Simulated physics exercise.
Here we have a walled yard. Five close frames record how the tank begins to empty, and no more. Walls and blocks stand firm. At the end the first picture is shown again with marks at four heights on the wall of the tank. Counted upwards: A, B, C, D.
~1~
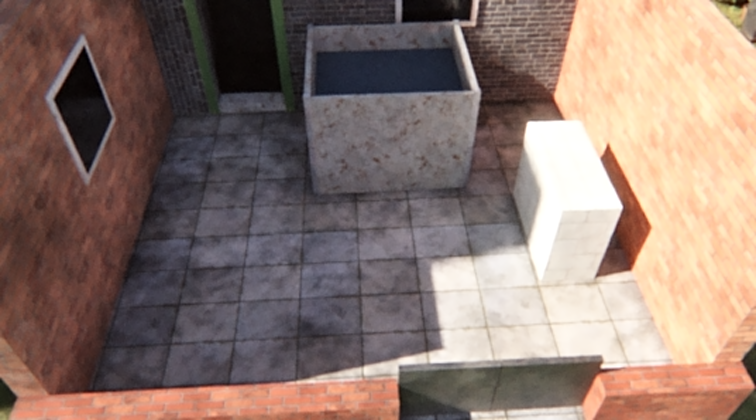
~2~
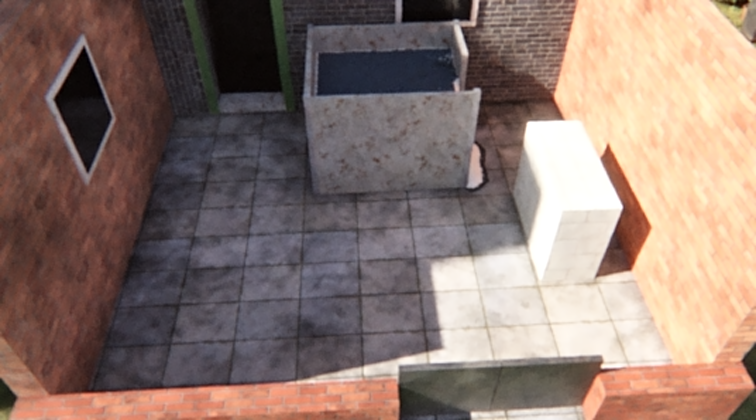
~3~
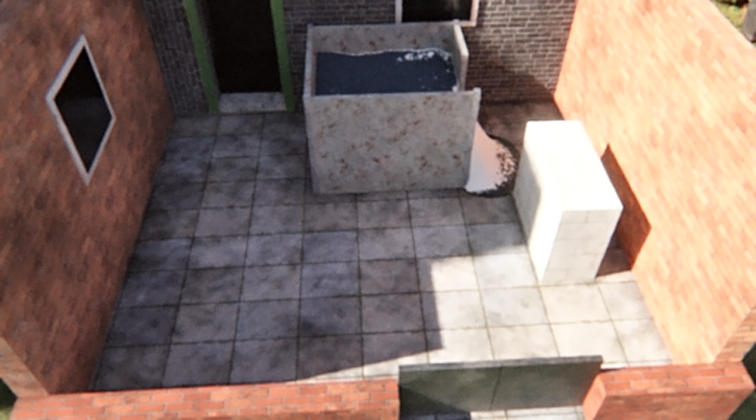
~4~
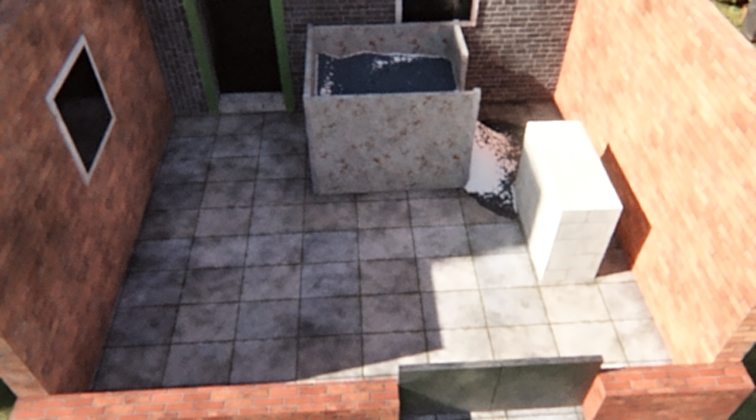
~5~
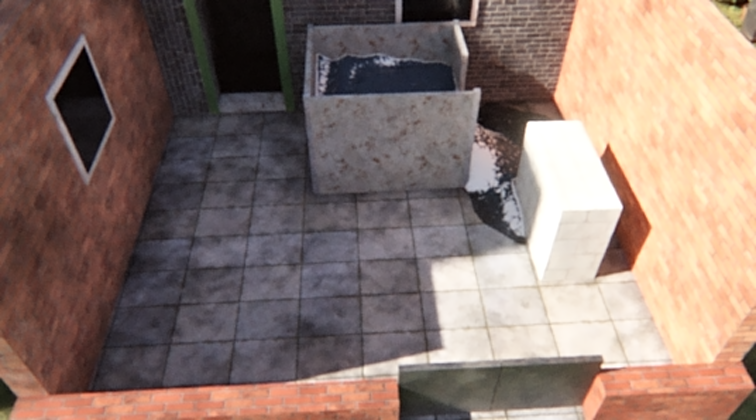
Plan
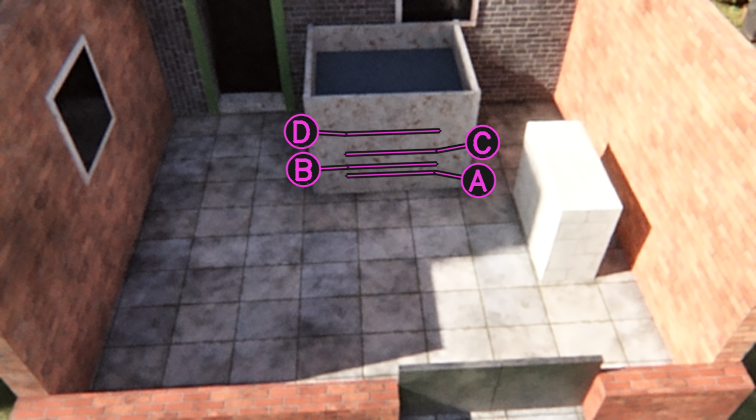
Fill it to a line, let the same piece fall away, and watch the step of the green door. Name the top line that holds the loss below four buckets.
That is level D.
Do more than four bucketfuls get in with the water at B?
No, not at all.
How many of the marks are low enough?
All of them.
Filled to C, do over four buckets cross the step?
No, that is safe.
In magenta, A at (391, 174); B at (391, 165); C at (391, 152); D at (392, 132); from the bottom up A, B, C, D.
Choosing A, nothing gets over.
Choosing B, nothing gets over.
Choosing C, nothing gets over.
Choosing D, a bucket or two gets in.
